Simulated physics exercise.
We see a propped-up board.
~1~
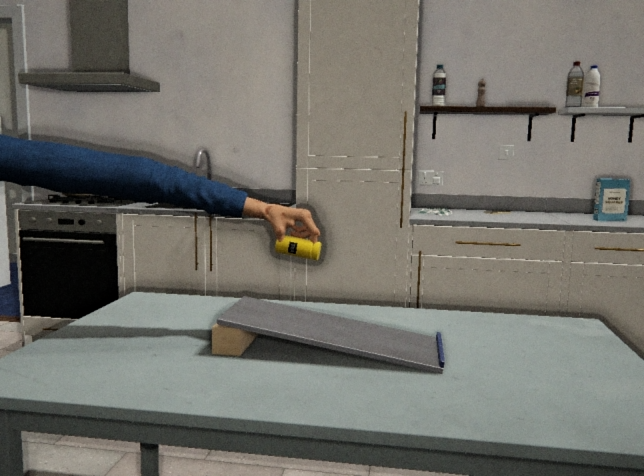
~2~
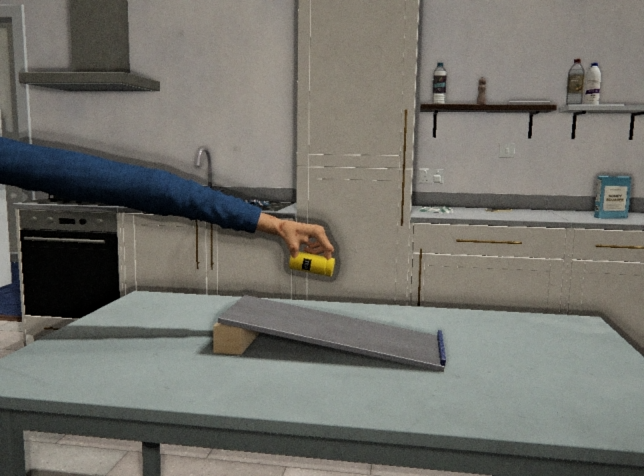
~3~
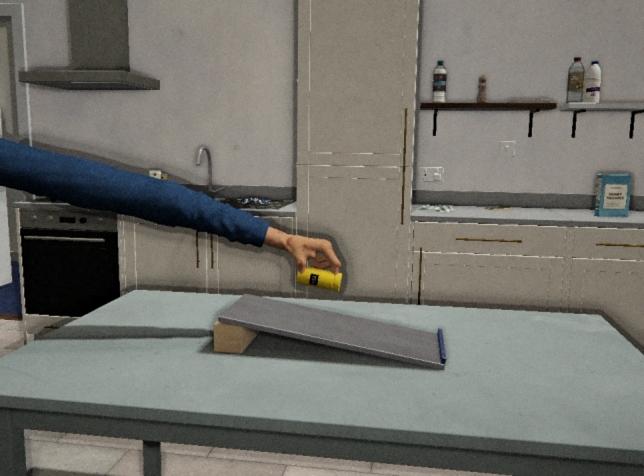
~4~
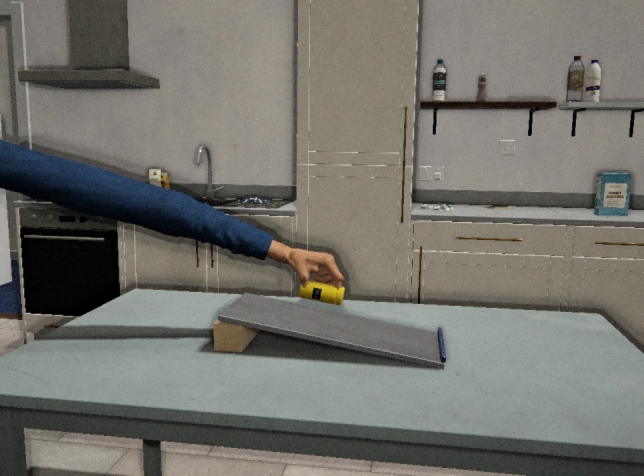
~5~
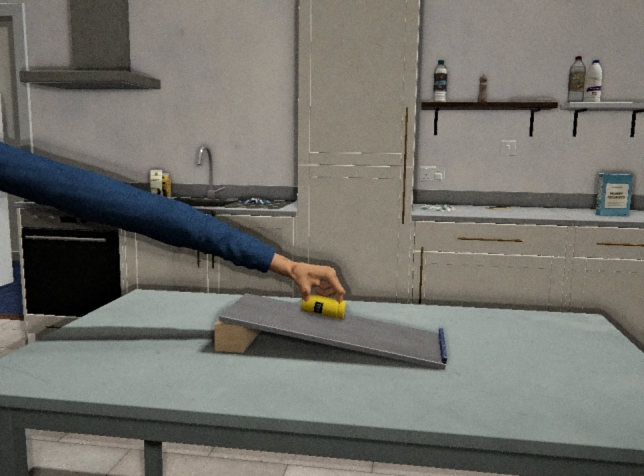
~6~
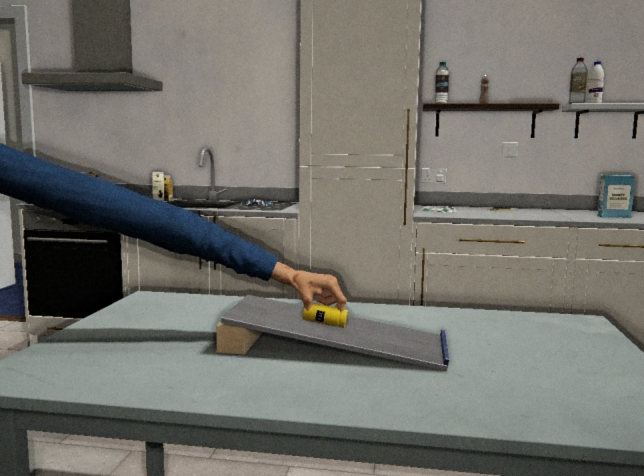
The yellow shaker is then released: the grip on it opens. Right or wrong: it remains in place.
Right.
Then, 0.20 s later than the last frame, all is still.
Then, 0.40 s later than the last frame, yellow shaker resting near (325, 315).
When it is over, it is as before. End places, in pixels of the last picture, yellow shaker near (325, 315). The yellow shaker remains at rest.
